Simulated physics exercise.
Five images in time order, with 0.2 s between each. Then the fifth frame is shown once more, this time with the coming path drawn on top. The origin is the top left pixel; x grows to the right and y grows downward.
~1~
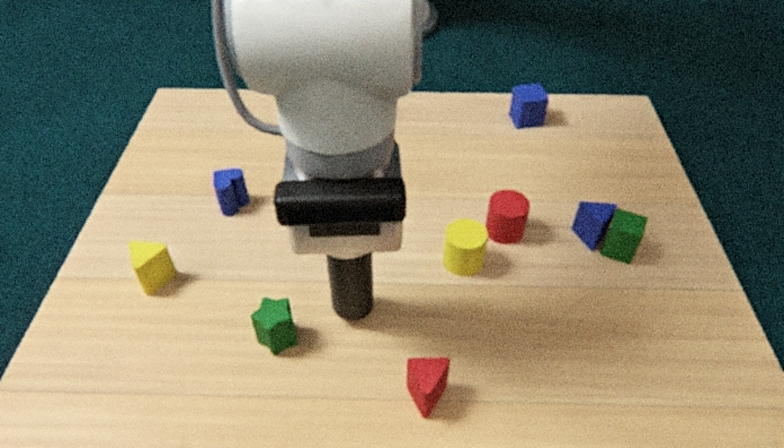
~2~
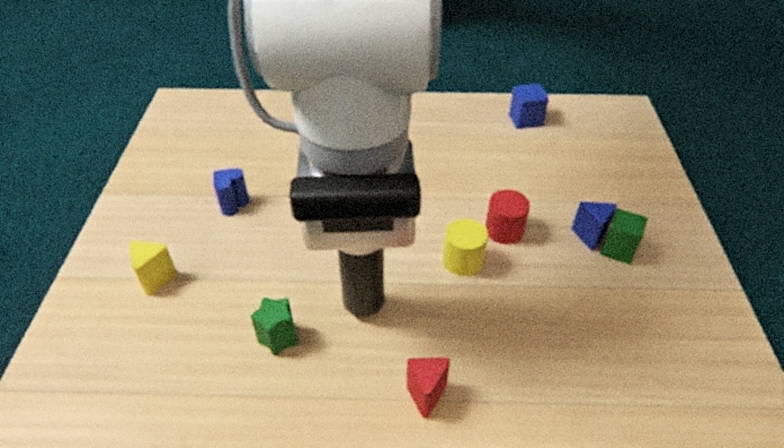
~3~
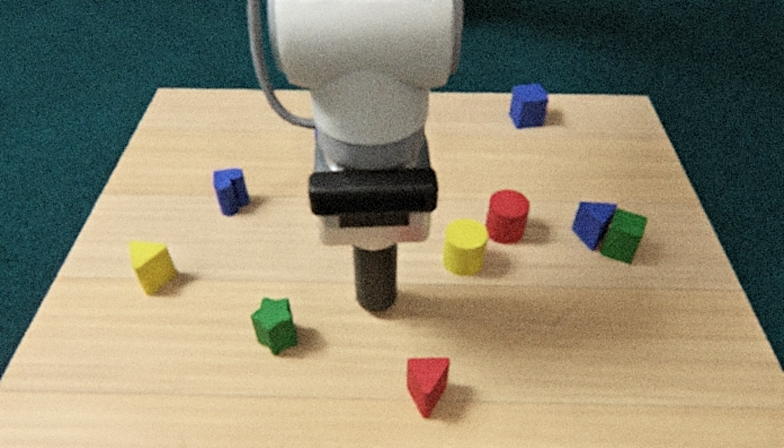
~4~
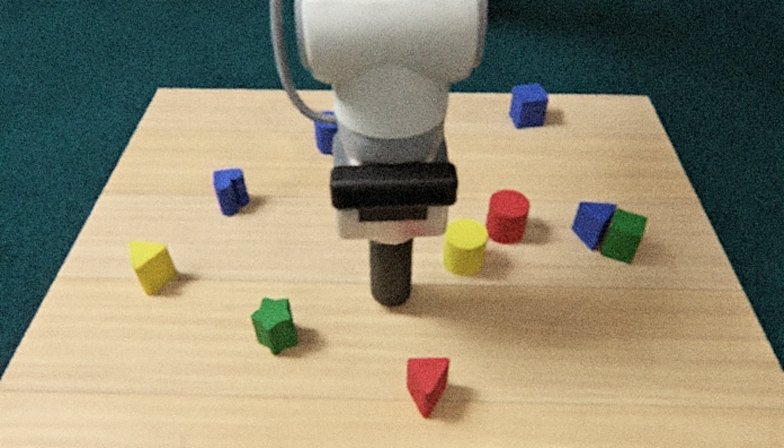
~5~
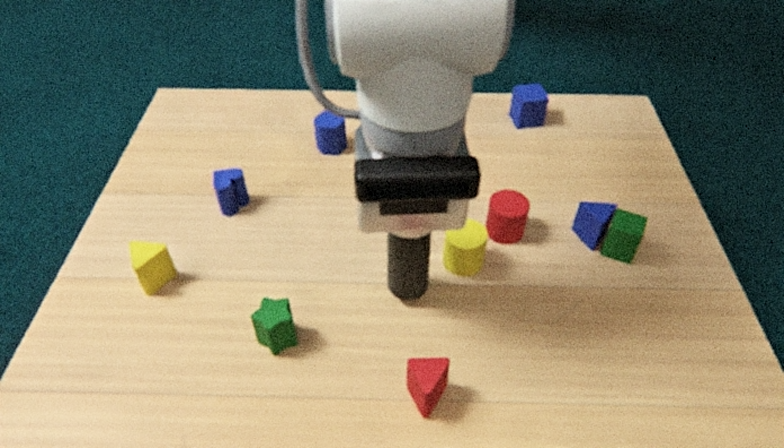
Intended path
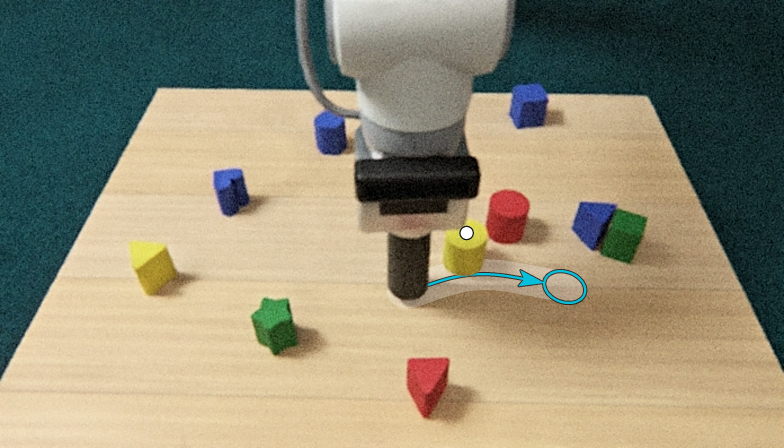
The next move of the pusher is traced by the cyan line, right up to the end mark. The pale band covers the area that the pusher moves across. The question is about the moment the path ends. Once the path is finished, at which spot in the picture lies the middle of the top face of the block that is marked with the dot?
It comes to (499, 217).
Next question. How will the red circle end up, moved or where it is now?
The block you're asking about gets moved.
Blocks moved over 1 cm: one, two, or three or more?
Blocks displaced: 2.
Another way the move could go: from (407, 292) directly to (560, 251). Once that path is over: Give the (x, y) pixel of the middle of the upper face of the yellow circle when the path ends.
In the picture, it is at (494, 210).
The drawn path runs from (407, 292) via (457, 277) and (510, 277), ending at (565, 287); the dot is on the yellow circle.
What follows on the original path. One third of the way, pusher at (460, 269); yellow circle at (483, 223).
Two thirds of the way, pusher at (513, 269); yellow circle at (499, 217); red circle at (515, 193).
At the end, pusher at (567, 279); yellow circle at (499, 217); red circle at (515, 193); blue triangular piece not moved.
